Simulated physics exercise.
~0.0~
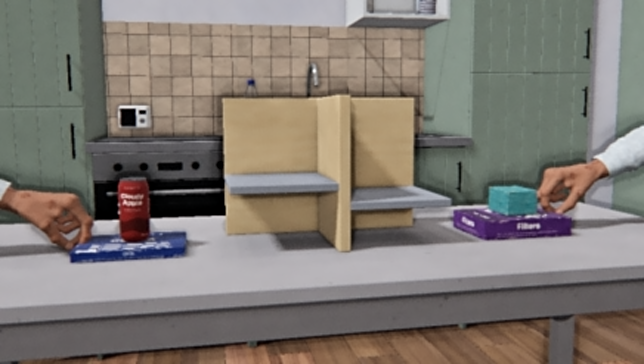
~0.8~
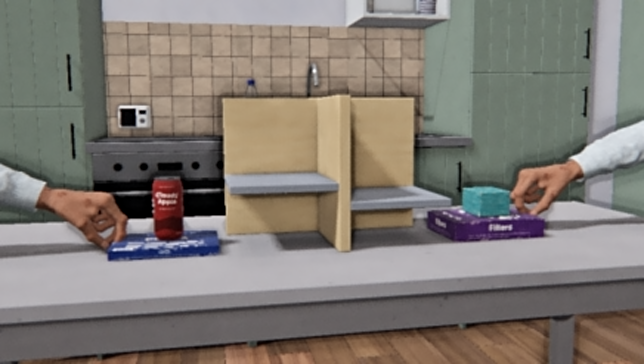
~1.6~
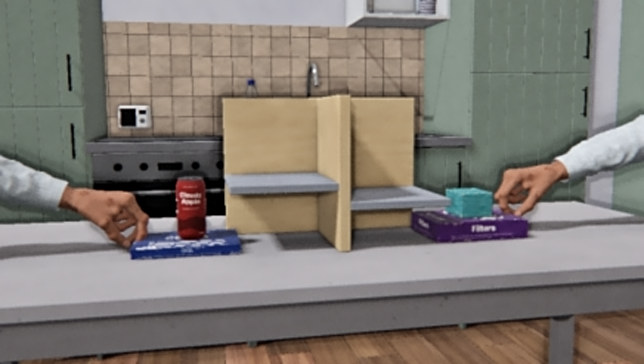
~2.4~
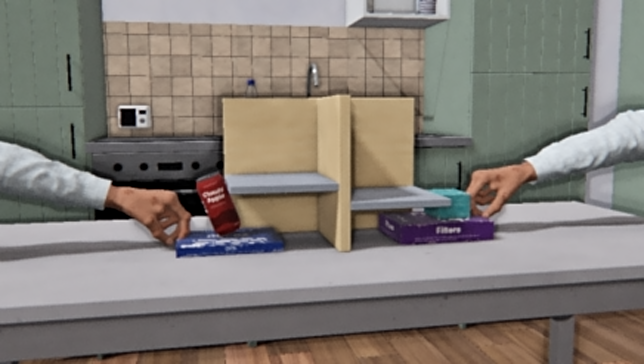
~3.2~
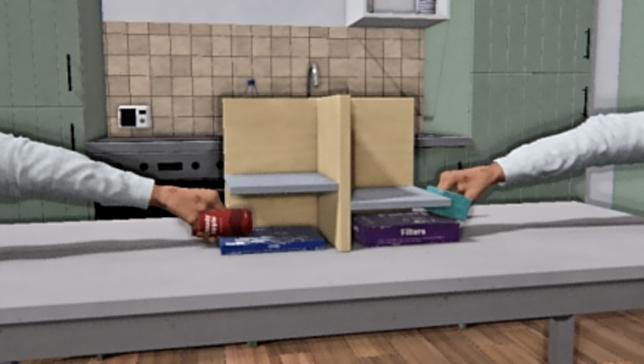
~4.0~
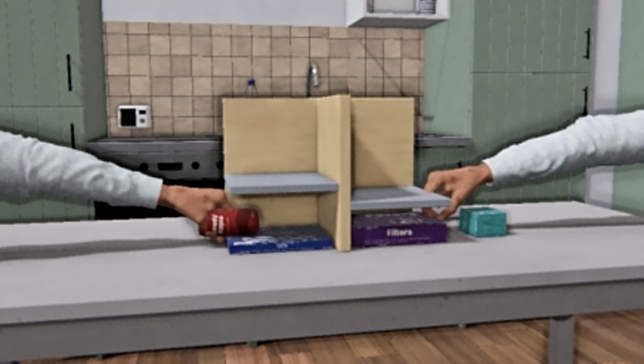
In a kitchen, two hands at opposite ends of a grey table push loaded carriers toward a wooden stand with grey shelves. The left hand slides a blue packet carrying an upright red can to the right, while the right hand slides a purple box topped with a turquoise block to the left. As the carriers slip beneath the shelves, the can meets the left shelf and tips backward, and the block is pushed back on its box. The can topples onto its side near the left hand. Finally, the block drops to the tabletop right of the stand, with both carriers beneath the shelves.
